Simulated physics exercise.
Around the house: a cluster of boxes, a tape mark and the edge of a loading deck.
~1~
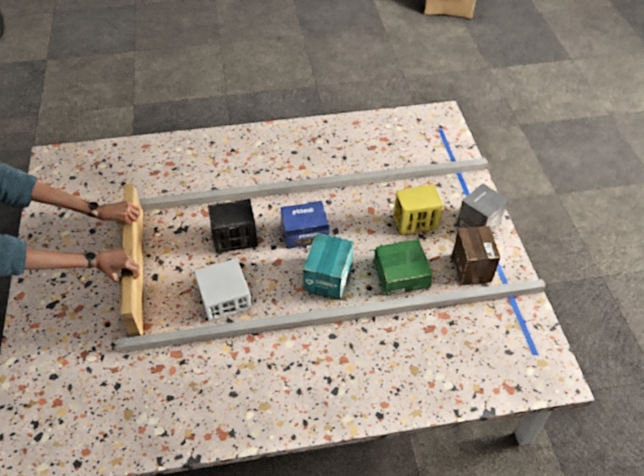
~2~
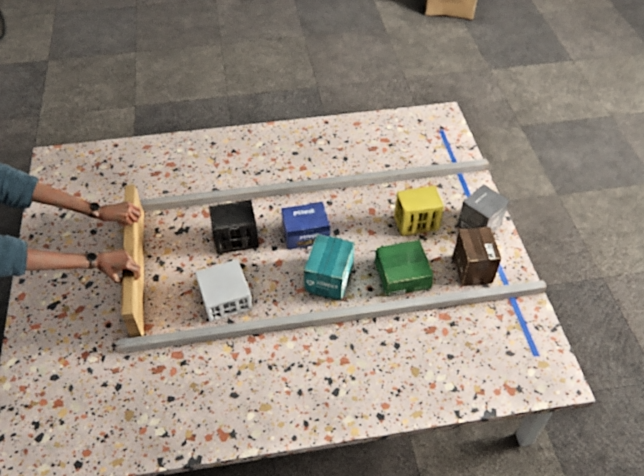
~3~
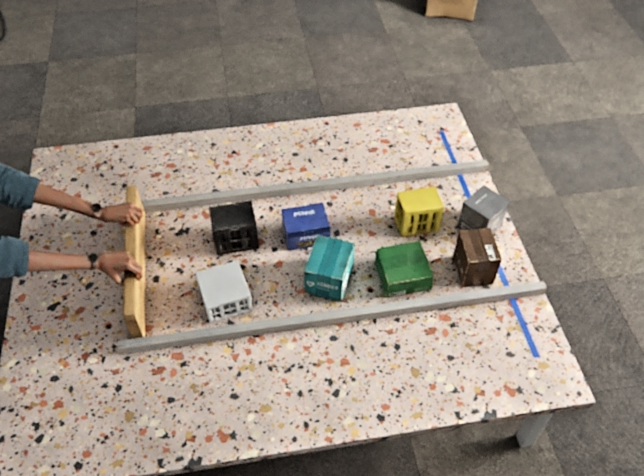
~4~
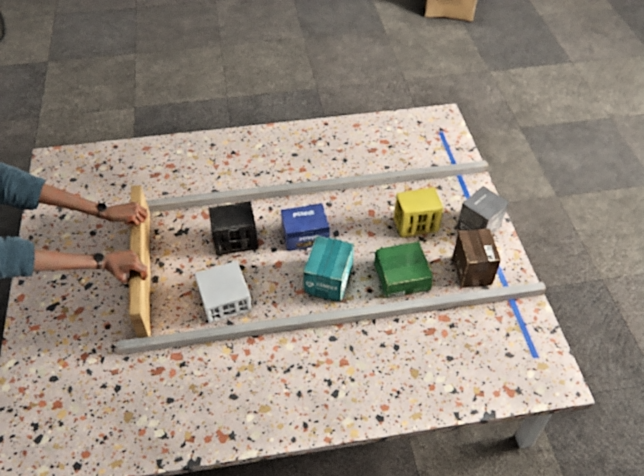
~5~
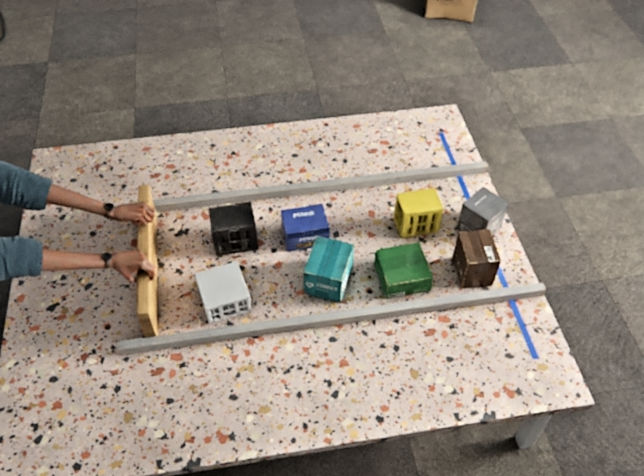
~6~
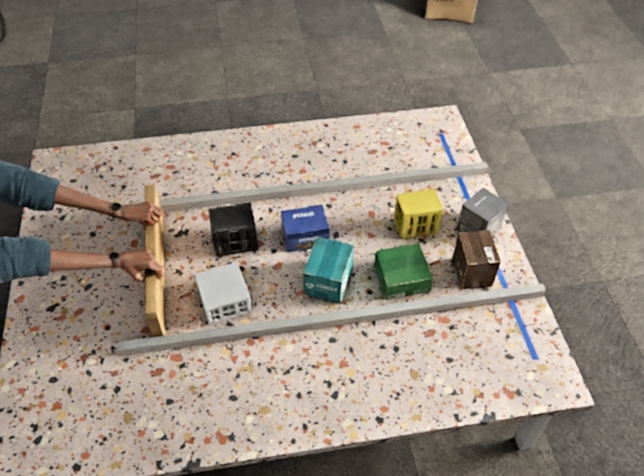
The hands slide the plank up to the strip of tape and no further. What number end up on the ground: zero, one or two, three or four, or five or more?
The number that fall off is five or more.
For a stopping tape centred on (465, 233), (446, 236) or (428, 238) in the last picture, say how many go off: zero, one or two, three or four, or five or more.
One after another: At least five; 3 or 4; three to four.
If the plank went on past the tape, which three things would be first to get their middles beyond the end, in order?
The order is the grey box, then the brown parcel, then the yellow crate.
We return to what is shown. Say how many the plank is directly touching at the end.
In contact: 2.
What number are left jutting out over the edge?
The number is 2.
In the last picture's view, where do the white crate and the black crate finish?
The white crate stops around (519, 256); the black crate around (496, 198).
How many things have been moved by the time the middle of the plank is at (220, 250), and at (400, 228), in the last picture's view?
The counts are 2 and 8.
Soon after, none off yet; grey box at rest near (482, 217); brown parcel at rest near (476, 260); yellow crate at rest near (418, 214).
After that, none off yet; grey box displaced about its own width near (520, 216); brown parcel displaced about its own width near (529, 252); yellow crate displaced about its own width near (474, 207).
In the end, the number that fall off is five or more; gone, blue box, turquoise parcel, green parcel, yellow crate, brown parcel and grey box.
